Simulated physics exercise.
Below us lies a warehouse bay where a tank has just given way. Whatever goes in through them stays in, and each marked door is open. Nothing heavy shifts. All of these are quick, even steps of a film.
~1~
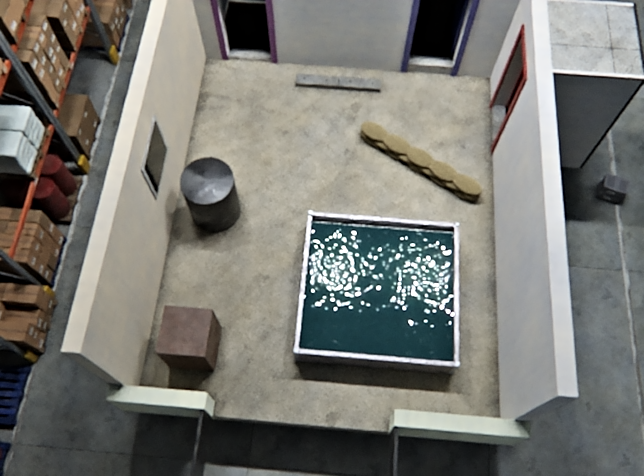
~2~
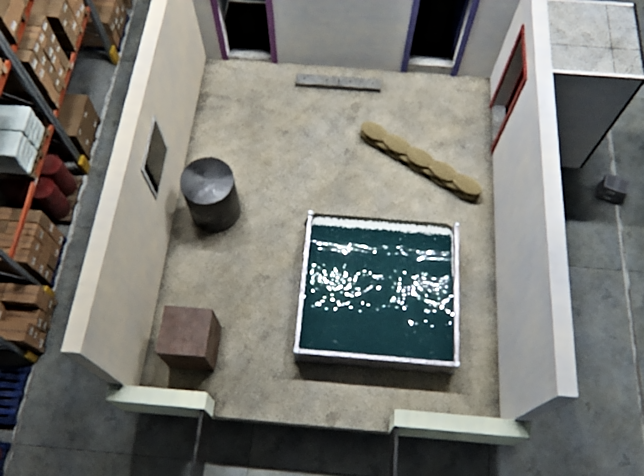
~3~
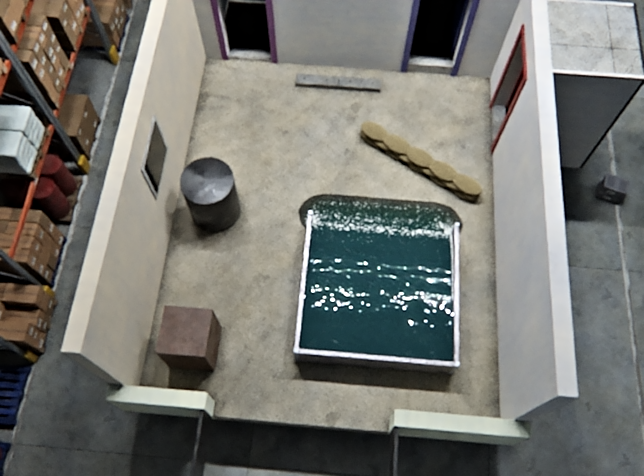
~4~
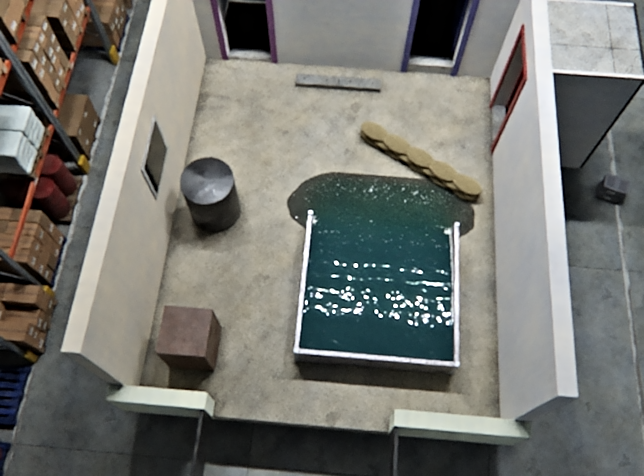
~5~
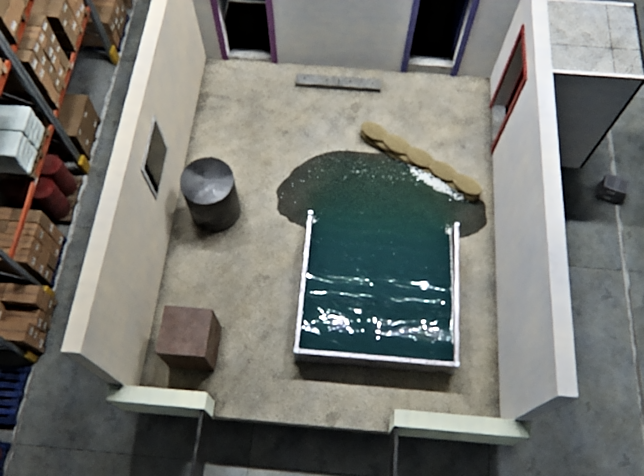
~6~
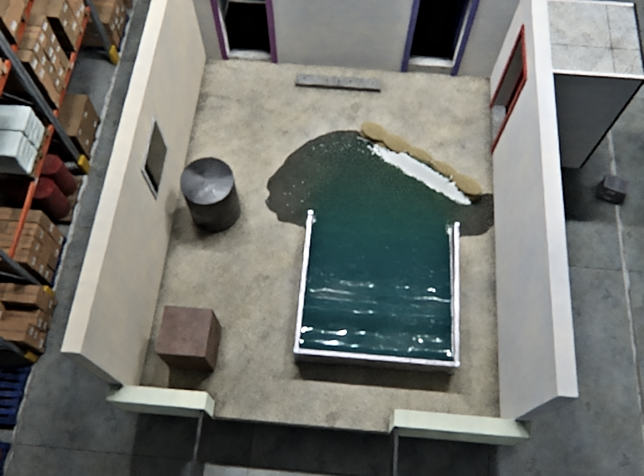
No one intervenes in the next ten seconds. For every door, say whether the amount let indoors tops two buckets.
The purple door tops two buckets; the red door stays at two buckets or less; the blue door stays at two buckets or less.
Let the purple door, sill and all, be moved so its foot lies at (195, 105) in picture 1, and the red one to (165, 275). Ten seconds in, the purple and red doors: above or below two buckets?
Then: Purple floods; red keeps below it.
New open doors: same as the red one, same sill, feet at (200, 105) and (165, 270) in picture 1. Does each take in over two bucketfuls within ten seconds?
Taken in sequence: Exceeded, then not exceeded.
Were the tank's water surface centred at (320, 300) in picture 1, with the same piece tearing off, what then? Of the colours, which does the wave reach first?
The door meant here is the purple door.
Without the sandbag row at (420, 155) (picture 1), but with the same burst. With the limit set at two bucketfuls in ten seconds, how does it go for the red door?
Outcome for the red door: It crosses.
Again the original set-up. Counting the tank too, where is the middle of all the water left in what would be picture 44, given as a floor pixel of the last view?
That comes out near (329, 202).
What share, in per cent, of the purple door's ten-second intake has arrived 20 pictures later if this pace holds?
It should be near 20 percent of the ten-second total.
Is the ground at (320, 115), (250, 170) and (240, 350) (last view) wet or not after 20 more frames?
Same order as asked: Drenched; drenched; dry as before.
A moment on, water covers 25 % of the floor; the purple door not reached, the red door not reached, the blue door not reached.
Next, water covers 35 % of the floor; the purple door wet at the sill, nothing in, the red door wet at the sill, nothing in, the blue door not reached.
Then, water covers 55 % of the floor; the purple door over two buckets in, the red door wet at the sill, nothing in, the blue door not reached.
Later, water covers 80 % of the floor; the purple door far over two buckets in, the red door wet at the sill, nothing in, the blue door wet at the sill, nothing in.
In the end, water covers 95 % of the floor; the purple door far over two buckets in, the red door wet at the sill, nothing in, the blue door wet at the sill, nothing in.
